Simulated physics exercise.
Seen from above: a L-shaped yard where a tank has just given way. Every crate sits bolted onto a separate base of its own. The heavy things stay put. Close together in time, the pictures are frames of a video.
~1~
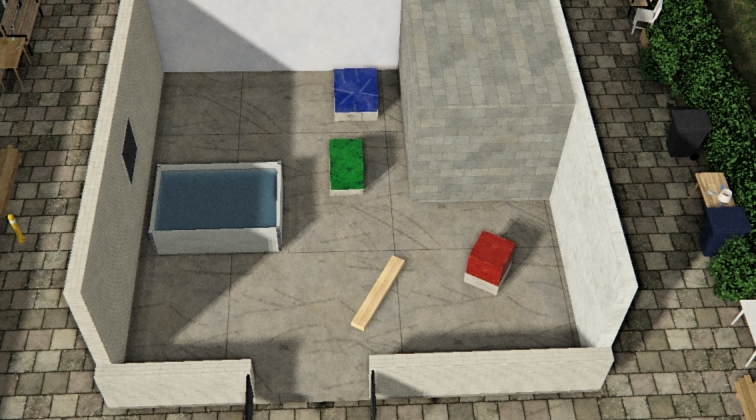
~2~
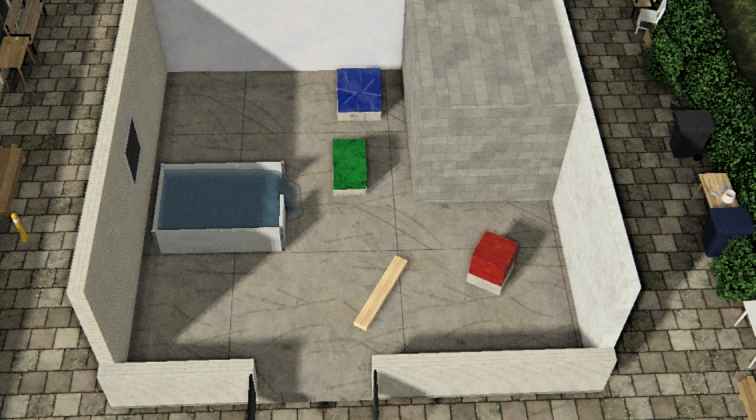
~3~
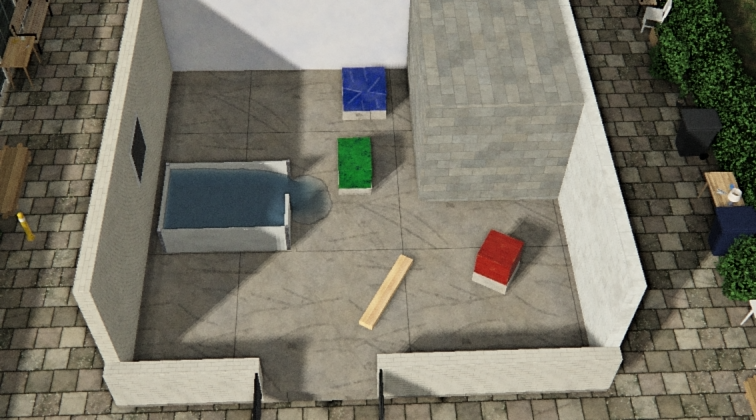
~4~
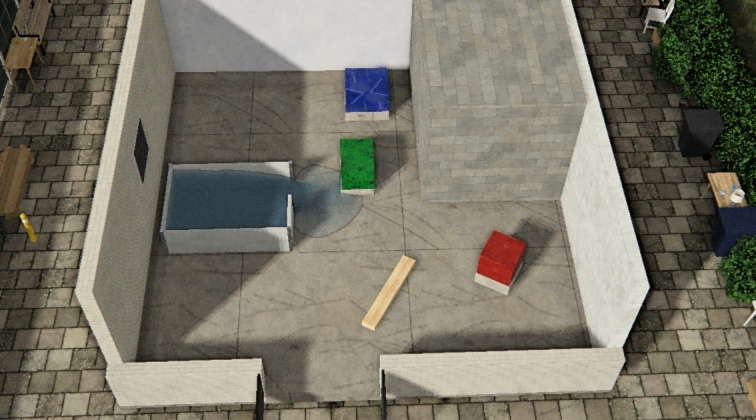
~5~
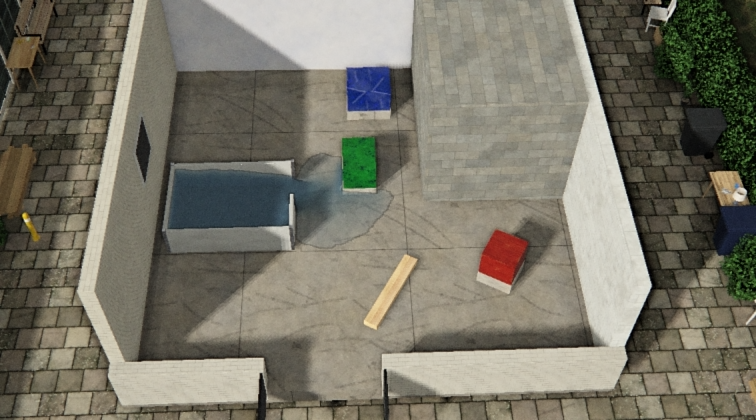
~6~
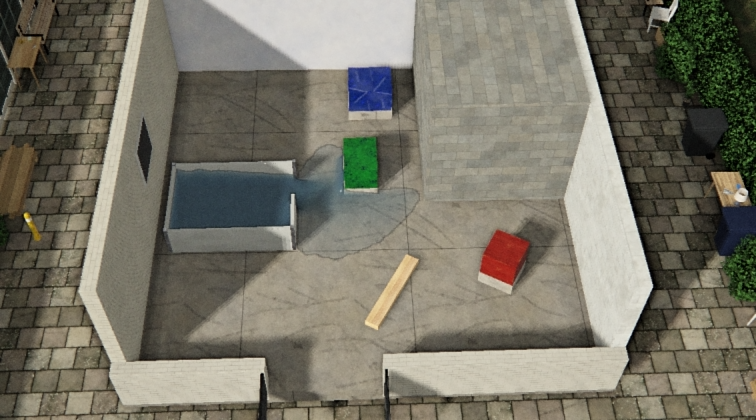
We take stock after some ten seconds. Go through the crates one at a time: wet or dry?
Crate by crate: Red crate dry, blue crate dry, green crate wet.
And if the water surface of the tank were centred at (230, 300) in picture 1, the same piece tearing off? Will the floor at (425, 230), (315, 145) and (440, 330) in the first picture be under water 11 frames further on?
Submerged, untouched, submerged.
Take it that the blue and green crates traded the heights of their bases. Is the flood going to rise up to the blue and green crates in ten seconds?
In short: Blue is not reached; green is reached.
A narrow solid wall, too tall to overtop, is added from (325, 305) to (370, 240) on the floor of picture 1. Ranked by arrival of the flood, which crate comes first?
Answer: The green-painted one.
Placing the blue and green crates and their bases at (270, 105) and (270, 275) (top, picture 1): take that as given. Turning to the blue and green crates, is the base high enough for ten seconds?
As I read it, the blue crate stays clear and the green crate stays clear.
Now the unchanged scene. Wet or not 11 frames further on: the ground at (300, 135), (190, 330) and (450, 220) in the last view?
Taking the three spots one by one, I'd call them drenched, clear and drenched.
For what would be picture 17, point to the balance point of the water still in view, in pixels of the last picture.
Around pixel (287, 206).
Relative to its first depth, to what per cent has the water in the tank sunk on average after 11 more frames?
Close to 62 in a hundred.
A moment on, water covers 15 % of the floor; the red crate not reached, the blue crate water round its plinth, the green crate water round its plinth.
Next, water covers 30 % of the floor; the red crate water round its plinth, the blue crate water round its plinth, the green crate water round its plinth.
Then, water covers 50 % of the floor; the red crate water round its plinth, the blue crate water round its plinth, the green crate water round its plinth.
Later, water covers 60 % of the floor; the red crate water round its plinth, the blue crate water round its plinth, the green crate water round its plinth.
In the end, water covers 80 % of the floor; the red crate stayed above the water, the blue crate stayed above the water, the green crate was topped.
